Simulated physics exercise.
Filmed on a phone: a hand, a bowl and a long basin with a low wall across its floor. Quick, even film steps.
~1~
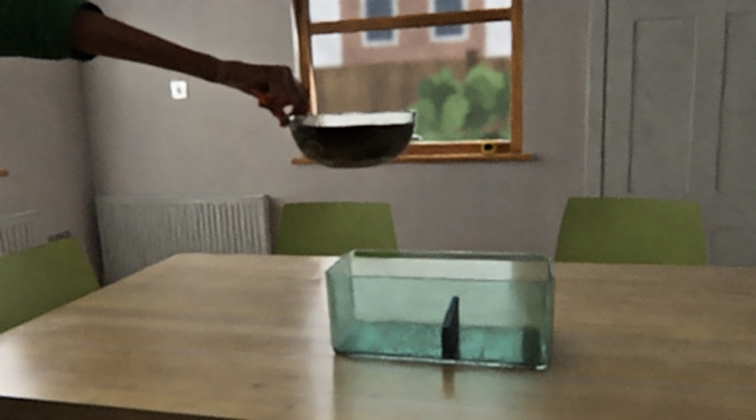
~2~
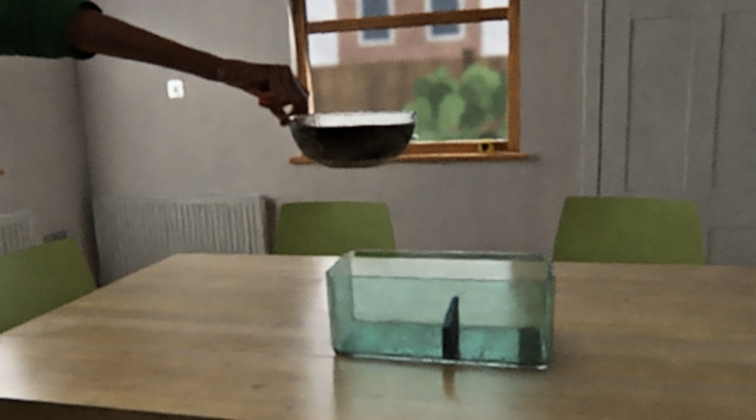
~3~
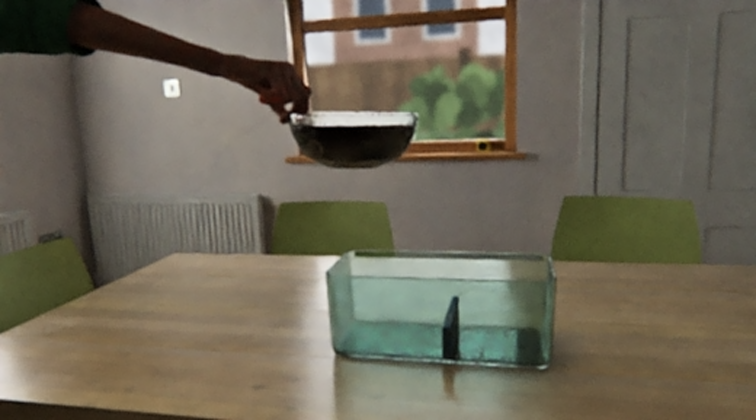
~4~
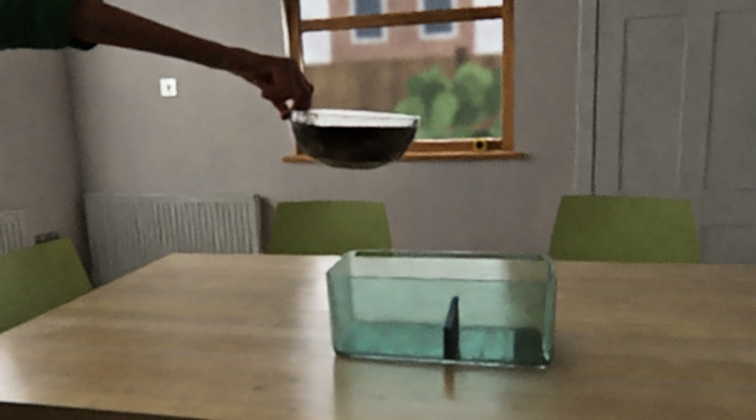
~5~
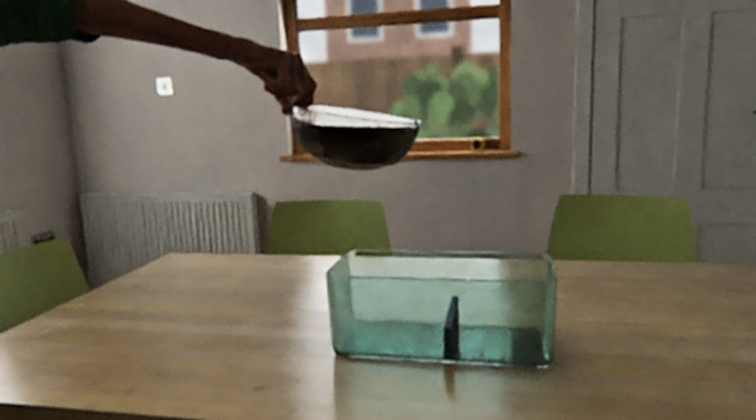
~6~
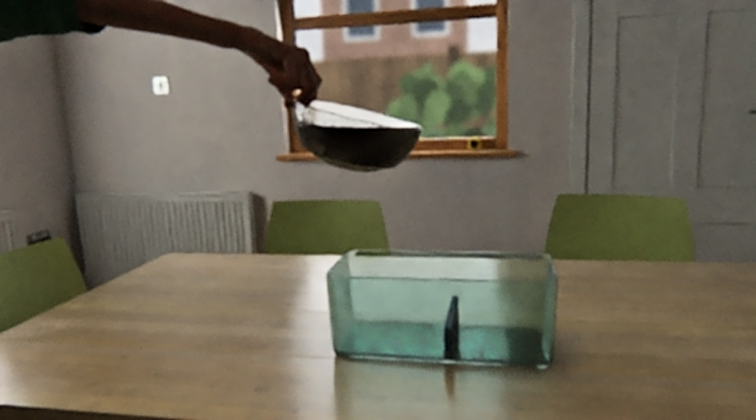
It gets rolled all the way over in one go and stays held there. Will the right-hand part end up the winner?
Yes.
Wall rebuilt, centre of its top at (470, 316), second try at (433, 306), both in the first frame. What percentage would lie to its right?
Respectively 40 and 75 per cent, approximately.
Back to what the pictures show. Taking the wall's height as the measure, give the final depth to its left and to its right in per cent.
The left comes to 30 % and the right to 80 %.
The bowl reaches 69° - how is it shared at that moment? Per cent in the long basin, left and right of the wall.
About 0 per cent on the left and 15 on the right.
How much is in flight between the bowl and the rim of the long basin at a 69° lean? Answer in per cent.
Close to 50 in a hundred.
A moment on, the tilt is 69° and 35 per cent is still to pour, 1 is left of the wall and 14 right of it.
Next, the tilt is 95° and 3 per cent is still to pour, 18 is left of the wall and 62 right of it.
Then the tilt is 97° and 0 per cent is still to pour, 30 is left of the wall and 63 right of it.
Later the tilt is 97° and 0 per cent is still to pour, 31 is left of the wall and 62 right of it.
Finally, 31 per cent lies left of the wall, 62 right of it and 7 outside.
